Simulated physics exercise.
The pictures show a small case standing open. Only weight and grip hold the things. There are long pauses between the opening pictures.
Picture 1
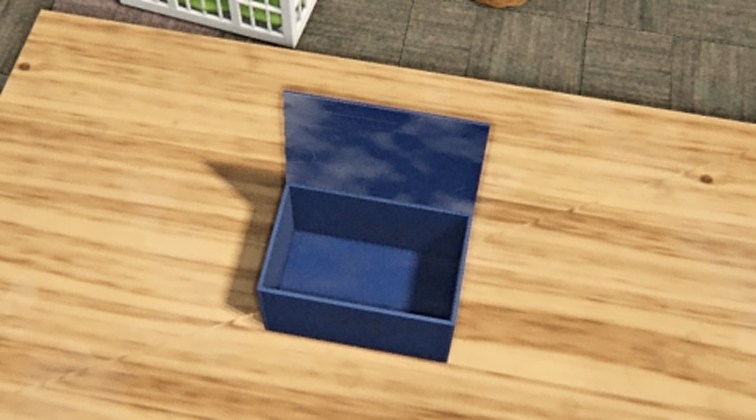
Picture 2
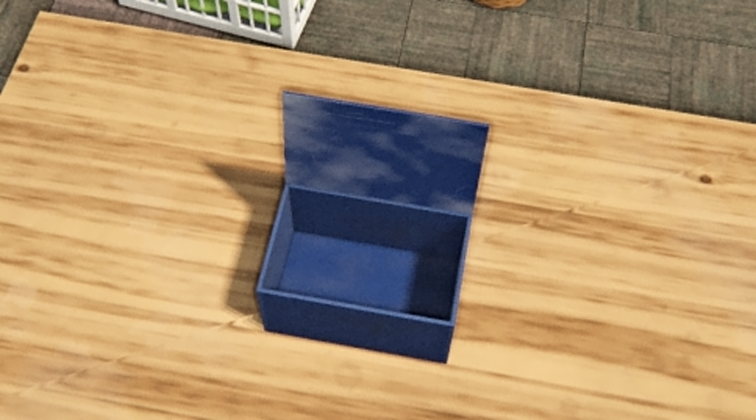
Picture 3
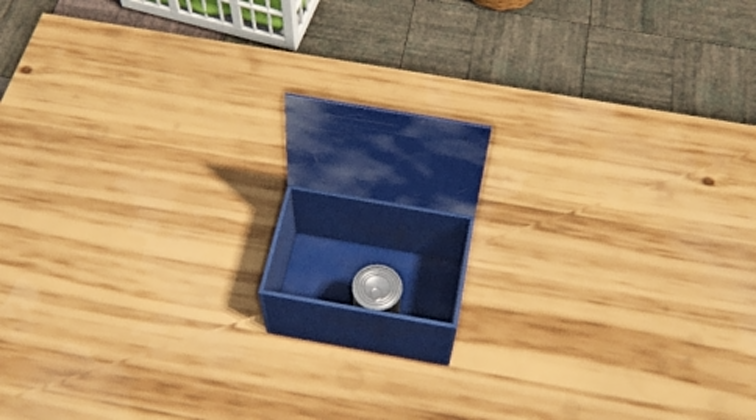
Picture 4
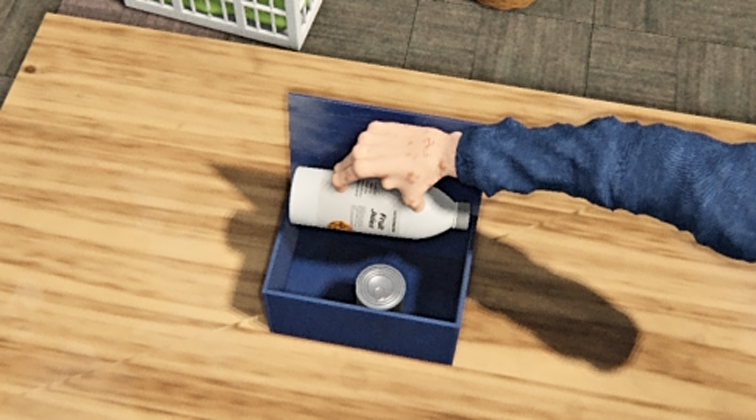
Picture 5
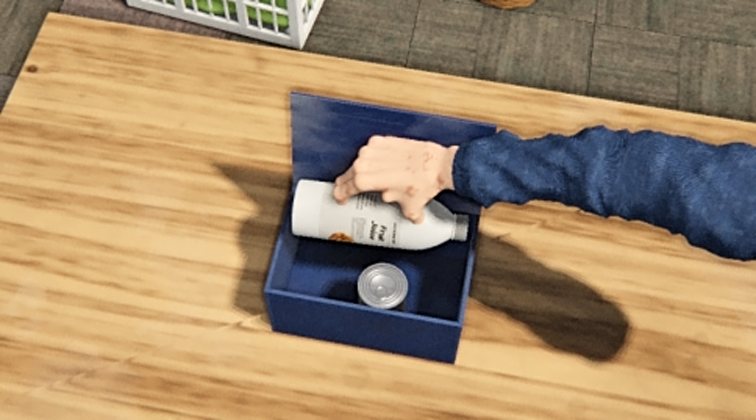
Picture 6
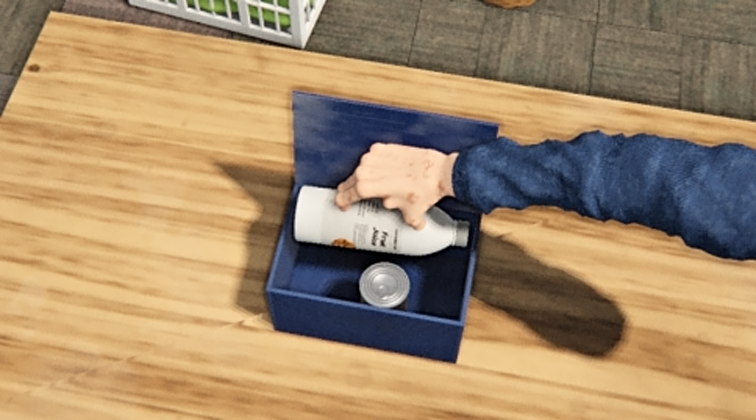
A small tin appears in an open blue box, then a hand lowers a white bottle in.
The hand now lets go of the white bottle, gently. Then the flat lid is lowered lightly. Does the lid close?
As it turns out, it shuts flat.
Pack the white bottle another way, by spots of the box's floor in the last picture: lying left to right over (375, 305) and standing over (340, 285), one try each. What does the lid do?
First try: It sits on the rim; second try: It will not close.
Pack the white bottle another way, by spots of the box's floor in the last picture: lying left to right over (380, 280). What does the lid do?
Then it closes.
Then, 1.10 s on from there, lid starting down; white bottle shifted about its own width near (382, 262).
Then, 1.70 s on from there, lid 46° above the rim; white bottle shifted about its own width near (382, 262).
In the end, lid shut; moved from the start, white bottle; black tin unmoved. At the end, from the last picture's camera, white bottle near (382, 263).
